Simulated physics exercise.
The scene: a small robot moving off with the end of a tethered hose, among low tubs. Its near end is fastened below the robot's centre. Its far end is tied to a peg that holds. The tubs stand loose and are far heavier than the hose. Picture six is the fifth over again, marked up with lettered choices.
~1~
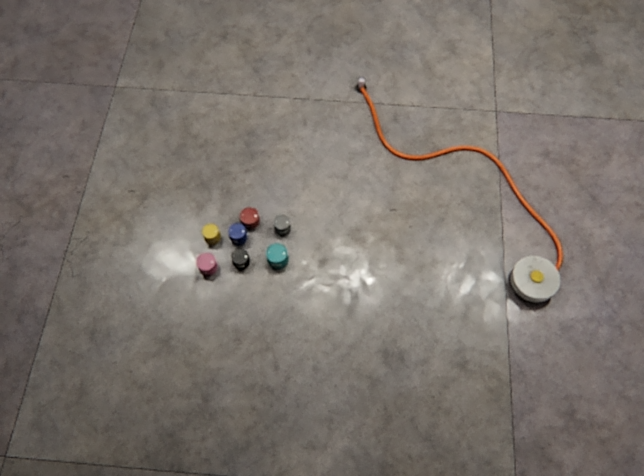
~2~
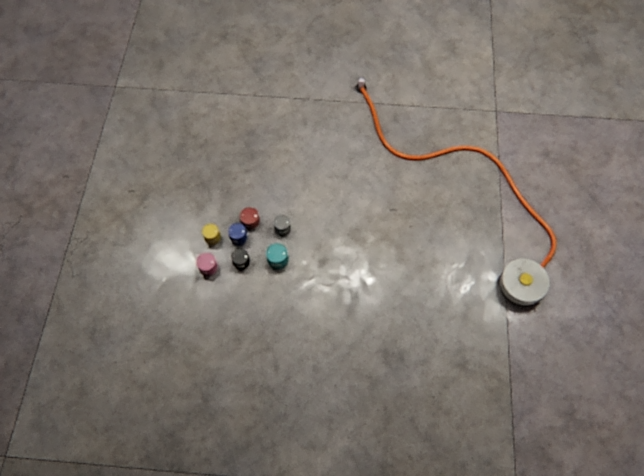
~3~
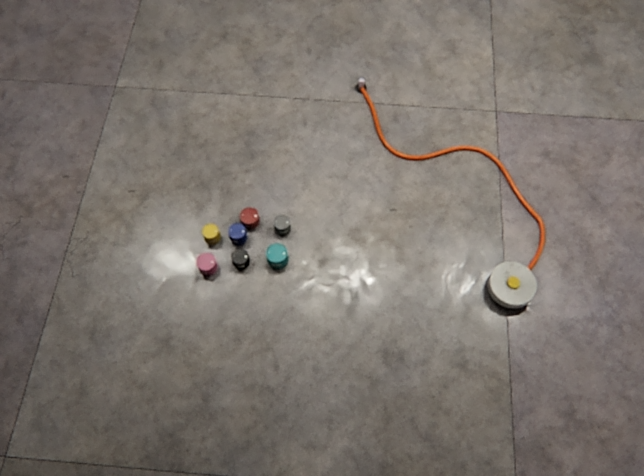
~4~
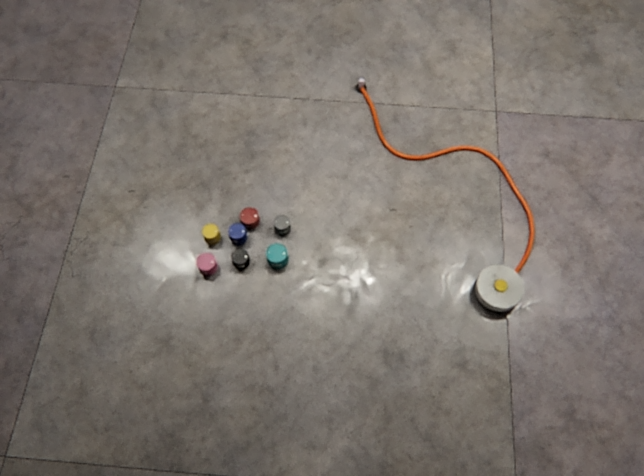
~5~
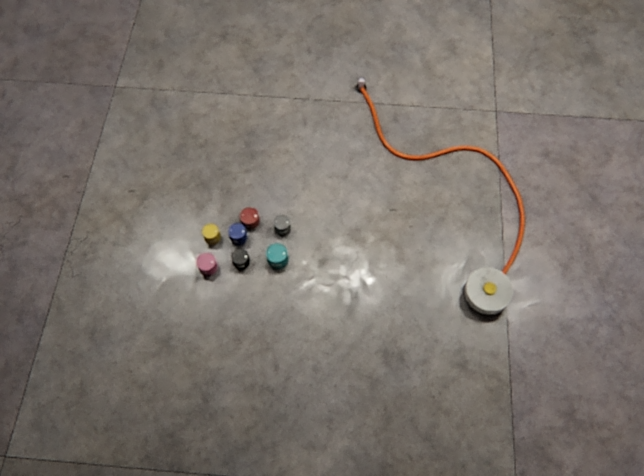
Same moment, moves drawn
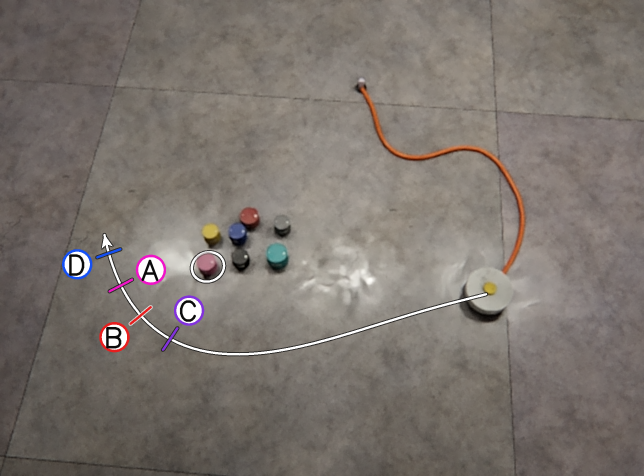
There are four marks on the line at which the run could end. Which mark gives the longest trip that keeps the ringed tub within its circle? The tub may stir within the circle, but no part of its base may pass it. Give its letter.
A is the last safe stop.
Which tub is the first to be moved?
Turquoise.
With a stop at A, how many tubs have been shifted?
One.
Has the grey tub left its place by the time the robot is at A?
By then, no.
On the marked copy, A at (121, 285); B at (141, 315); C at (170, 339); D at (109, 253); the ring at (208, 267); the route from (486, 294) via (255, 354) to (104, 235).
Taking A. A third of the way, robot (352, 330); pink tub (207, 264).
Two thirds of the way, robot (207, 350); pink tub (207, 264).
When it is over, robot (119, 282); pink tub (207, 264); turquoise tub (263, 245); the pink tub is still in its ring.
As for the rest, B is safe but short; C is safe but short; D drags the ringed tub to (205, 249).
